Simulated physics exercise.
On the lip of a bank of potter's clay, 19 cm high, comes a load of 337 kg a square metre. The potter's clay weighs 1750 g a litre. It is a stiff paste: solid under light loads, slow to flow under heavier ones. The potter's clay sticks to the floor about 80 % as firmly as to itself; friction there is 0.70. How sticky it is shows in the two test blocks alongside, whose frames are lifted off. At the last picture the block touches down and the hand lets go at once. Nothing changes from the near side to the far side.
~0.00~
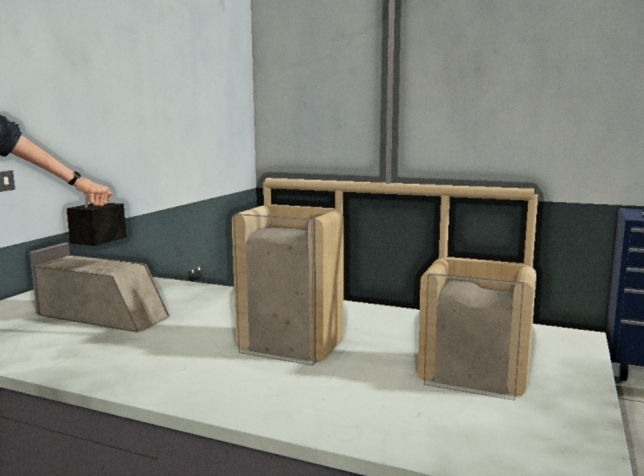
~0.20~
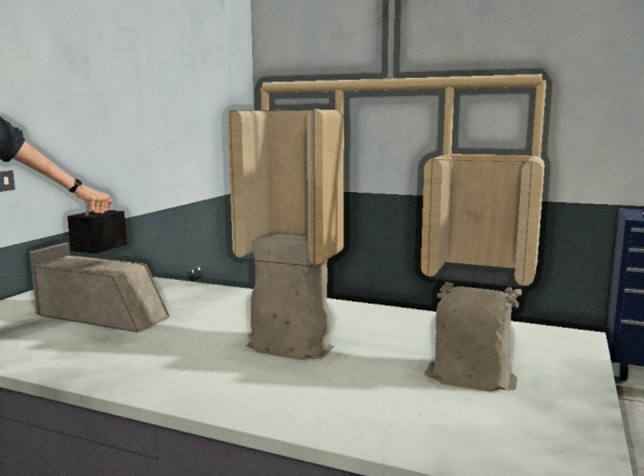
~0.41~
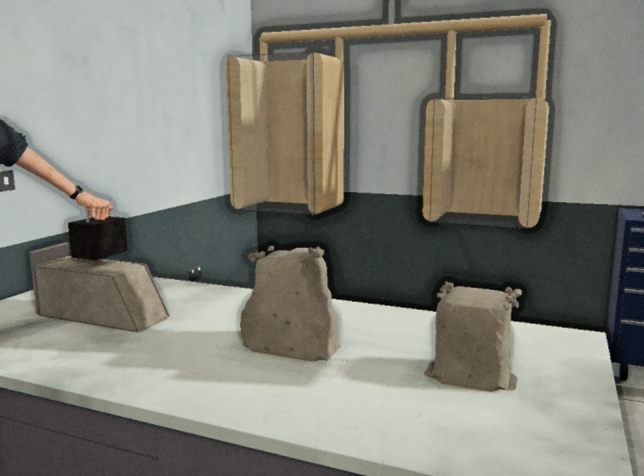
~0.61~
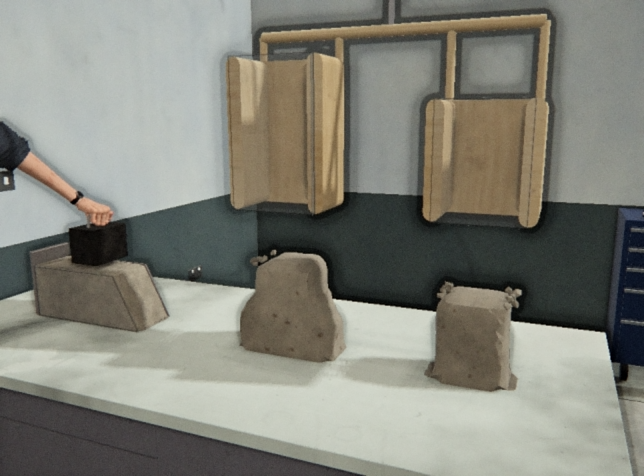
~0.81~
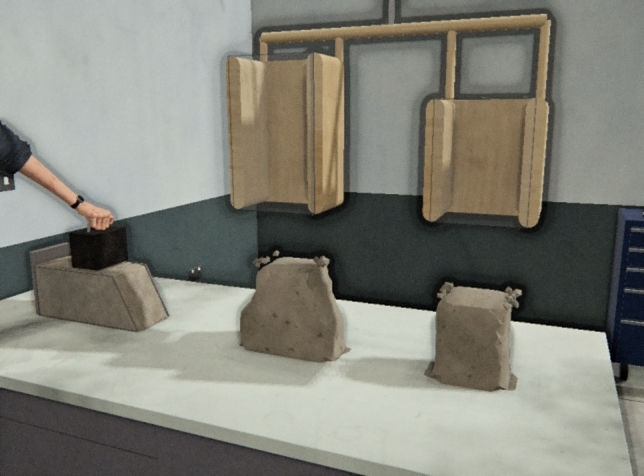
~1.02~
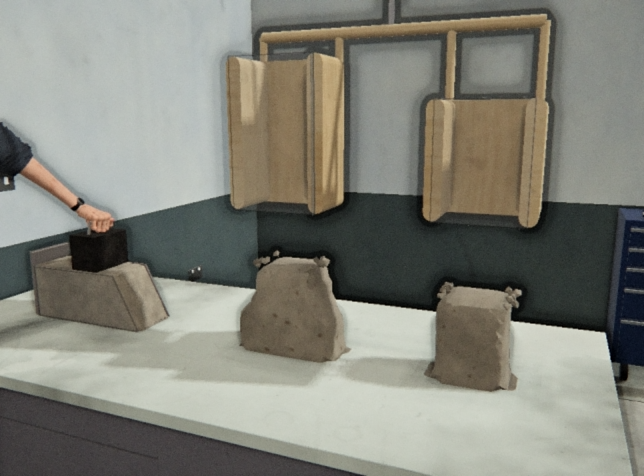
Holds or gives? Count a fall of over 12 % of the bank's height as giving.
The bank holds.
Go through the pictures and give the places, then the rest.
Crest of the potter's clay at (70, 271); block heights 38 cm, 25 cm (left to right), in the first picture.
Crest of the potter's clay at (70, 271); block heights 36 cm, 25 cm (left to right), in the second picture.
Crest of the potter's clay at (70, 271); block heights 32 cm, 25 cm (left to right), in the third picture.
Crest of the potter's clay at (70, 271); block heights 30 cm, 25 cm (left to right), in the fourth picture.
Crest of the potter's clay at (70, 271); block heights 29 cm, 25 cm (left to right), in the fifth picture.
Crest of the potter's clay at (70, 271); block heights 29 cm, 25 cm (left to right), in the sixth picture.
After 1.17 s, the block is down by 1 % of the bank's height and stands upright.
After 1.36 s, the block is down by 1 % of the bank's height and stands upright.
After 1.54 s, the block is down by 1 % of the bank's height and stands upright.
After 1.73 s, the block is down by 1 % of the bank's height and stands upright.
After 1.78 s, the block is down by 1 % of the bank's height and stands upright.
